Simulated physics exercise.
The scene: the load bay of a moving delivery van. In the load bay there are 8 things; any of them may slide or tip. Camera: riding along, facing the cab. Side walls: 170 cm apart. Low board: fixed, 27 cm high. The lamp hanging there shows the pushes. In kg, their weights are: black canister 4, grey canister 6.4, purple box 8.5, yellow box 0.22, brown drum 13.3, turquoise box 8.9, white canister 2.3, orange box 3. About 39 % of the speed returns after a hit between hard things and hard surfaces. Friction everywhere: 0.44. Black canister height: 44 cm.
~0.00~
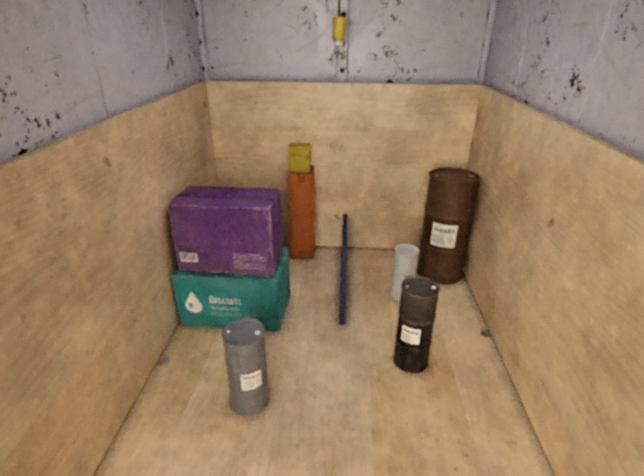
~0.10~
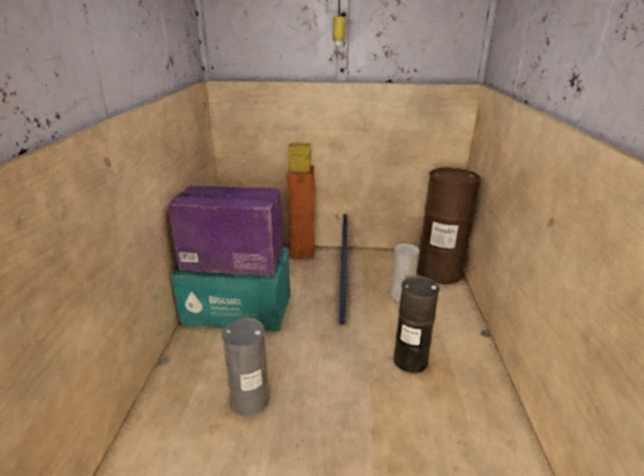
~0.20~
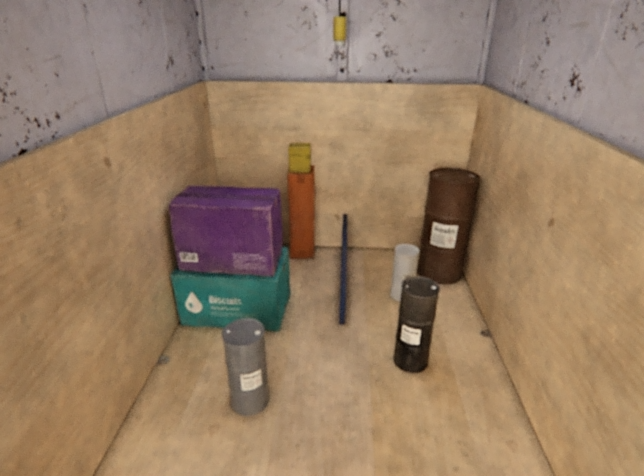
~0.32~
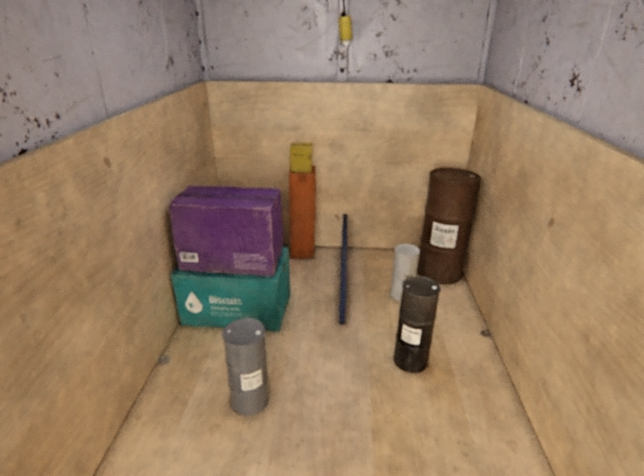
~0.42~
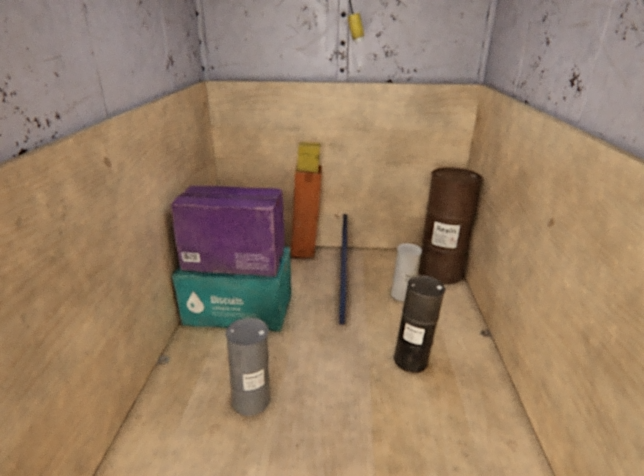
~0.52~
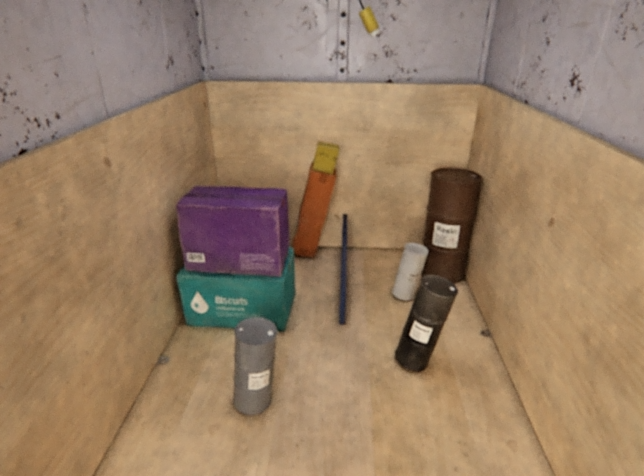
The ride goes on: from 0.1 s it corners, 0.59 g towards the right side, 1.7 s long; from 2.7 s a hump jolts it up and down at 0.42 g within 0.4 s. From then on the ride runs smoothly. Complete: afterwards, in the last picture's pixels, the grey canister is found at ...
... about (485, 399).
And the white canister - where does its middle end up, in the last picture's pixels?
It settles somewhere near (449, 286).
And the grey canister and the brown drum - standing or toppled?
Well, the grey canister tumbles down, and the brown drum holds steady.
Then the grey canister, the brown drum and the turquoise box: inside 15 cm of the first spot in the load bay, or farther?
First, the grey canister is moved away; second, the brown drum stays in its position; third, the turquoise box is moved away.
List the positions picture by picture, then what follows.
No push; grey canister (247, 368); black canister (415, 326), in the first picture.
No push; yellow box (300, 158); brown drum (446, 227), in the second picture.
Force 0.24 g right; turquoise box (236, 285); white canister (404, 273), in the third picture.
Force 0.52 g right; orange box (303, 213); black canister (416, 325), in the fourth picture.
Force 0.59 g right; yellow box (309, 157) at 5° to upright; purple box (232, 230), in the fifth picture.
Force 0.59 g right; grey canister (254, 367) at 6° to upright; brown drum (448, 227), in the sixth picture.
Around 0.82 s, force 0.59 g right; yellow box now down from a stack or step; grey canister at 69° to upright near (310, 378); white canister on its side.
Around 1.12 s, force 0.59 g right; grey canister on its side near (406, 394); white canister on its side; black canister on its side.
Finally (3.7 s), down from a stack or step, purple box and yellow box; on their side or leaning hard in the load bay, black canister, grey canister, white canister and orange box; not toppled but over 15 cm from the start, turquoise box; brown drum still in place (within 15 cm). Final places as that camera would see them, grey canister near (485, 399).
